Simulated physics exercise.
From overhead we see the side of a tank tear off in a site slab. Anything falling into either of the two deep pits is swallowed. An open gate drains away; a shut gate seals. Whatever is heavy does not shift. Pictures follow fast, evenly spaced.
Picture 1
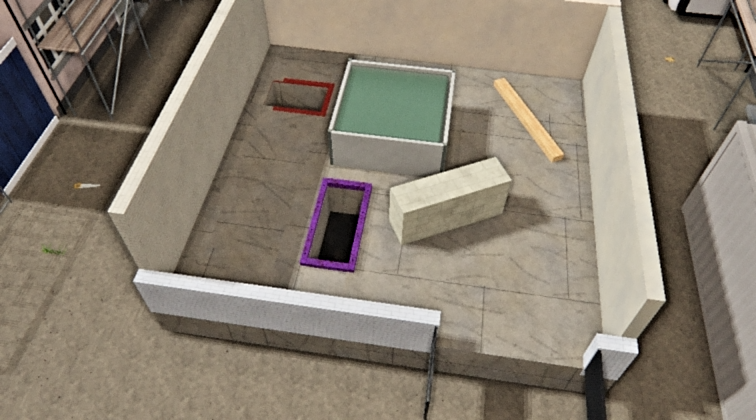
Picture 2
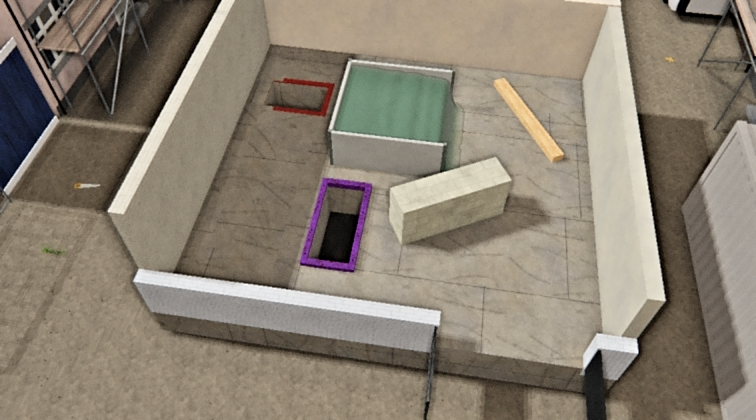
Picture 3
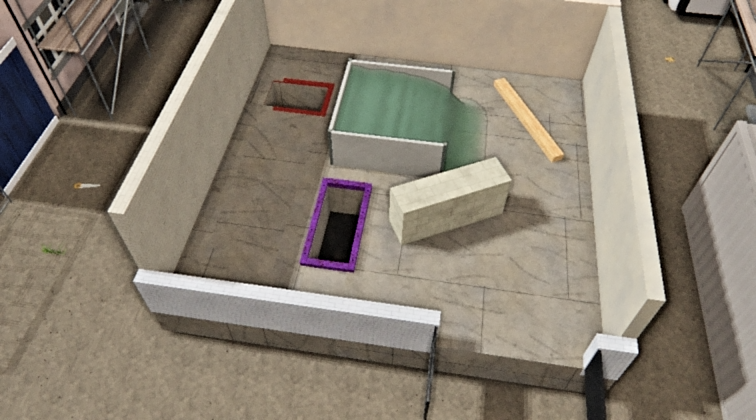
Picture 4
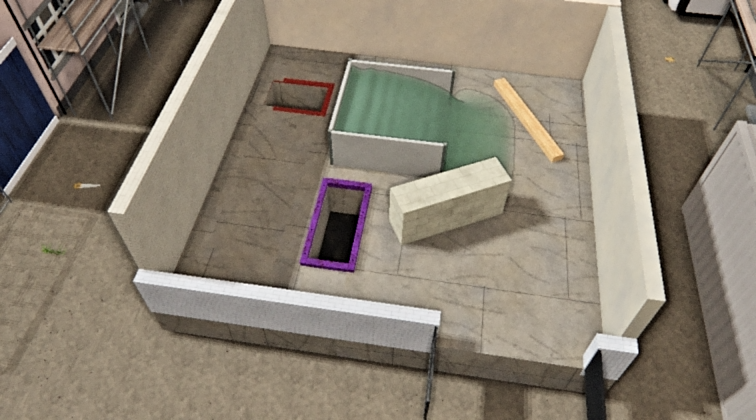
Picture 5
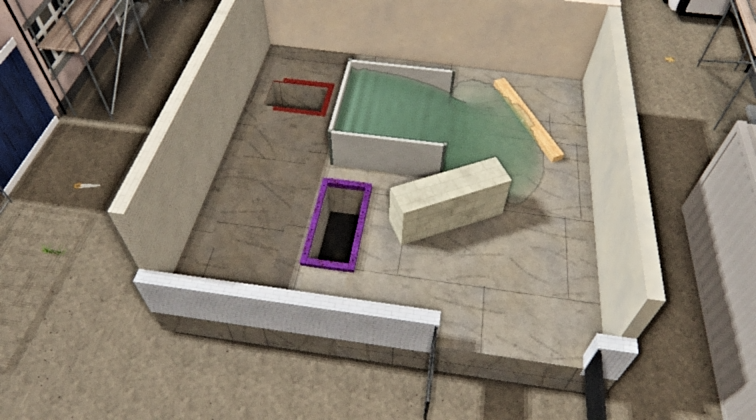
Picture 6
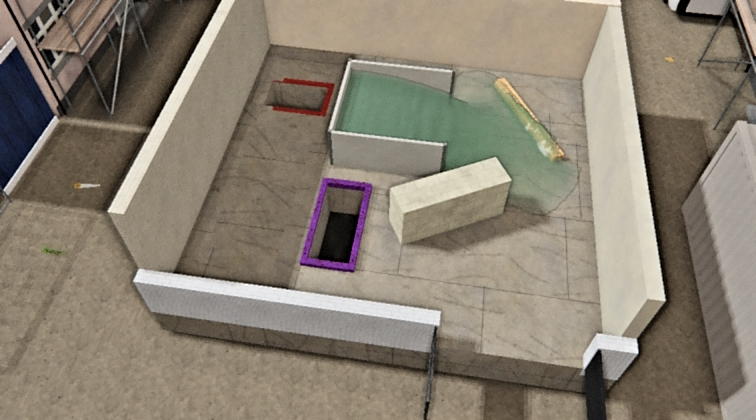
Green water poured out of a square, open-topped tank when its right side gave way, spreading right across the walled slab, then flowing past the pale block and around the wooden beam.
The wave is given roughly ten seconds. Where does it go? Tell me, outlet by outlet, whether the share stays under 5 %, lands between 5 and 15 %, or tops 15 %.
Outlet by outlet: The gate tops 15 %, the purple pit stays under 5 %, the red pit lands between 5 and 15 %.
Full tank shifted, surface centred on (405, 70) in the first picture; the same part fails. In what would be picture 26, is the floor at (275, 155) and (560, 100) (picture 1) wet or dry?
In turn: Clear, awash.
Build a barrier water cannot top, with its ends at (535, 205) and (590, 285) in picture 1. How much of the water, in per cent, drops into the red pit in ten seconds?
Roughly 14 per cent ends up in the red pit.
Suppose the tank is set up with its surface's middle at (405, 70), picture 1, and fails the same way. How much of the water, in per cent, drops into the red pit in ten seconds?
The red pit gets 2 per cent.
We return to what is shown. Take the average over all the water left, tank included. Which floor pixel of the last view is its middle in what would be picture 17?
I'd put it at around (499, 153).
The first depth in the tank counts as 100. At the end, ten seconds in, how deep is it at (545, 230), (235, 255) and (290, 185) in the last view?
Going in order, roughly 6, 2 and 2 %.
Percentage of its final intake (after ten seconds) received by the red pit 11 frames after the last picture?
By then roughly 0 percent of the ten-second total is in.
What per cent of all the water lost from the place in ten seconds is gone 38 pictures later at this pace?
Around 55 percent.
A moment on, water covers 30 % of the floor; the gate 0 %, the purple pit 0 %, the red pit 0 %.
Next, water covers 40 % of the floor; the gate 0 %, the purple pit 0 %, the red pit 0 %.
Then, water covers 55 % of the floor; the gate 8 %, the purple pit 0 %, the red pit 0 %.
Later, water covers 70 % of the floor; the gate 24 %, the purple pit 0 %, the red pit 2 %.
In the end, water covers 85 % of the floor; the gate 36 %, the purple pit 0 %, the red pit 10 %.
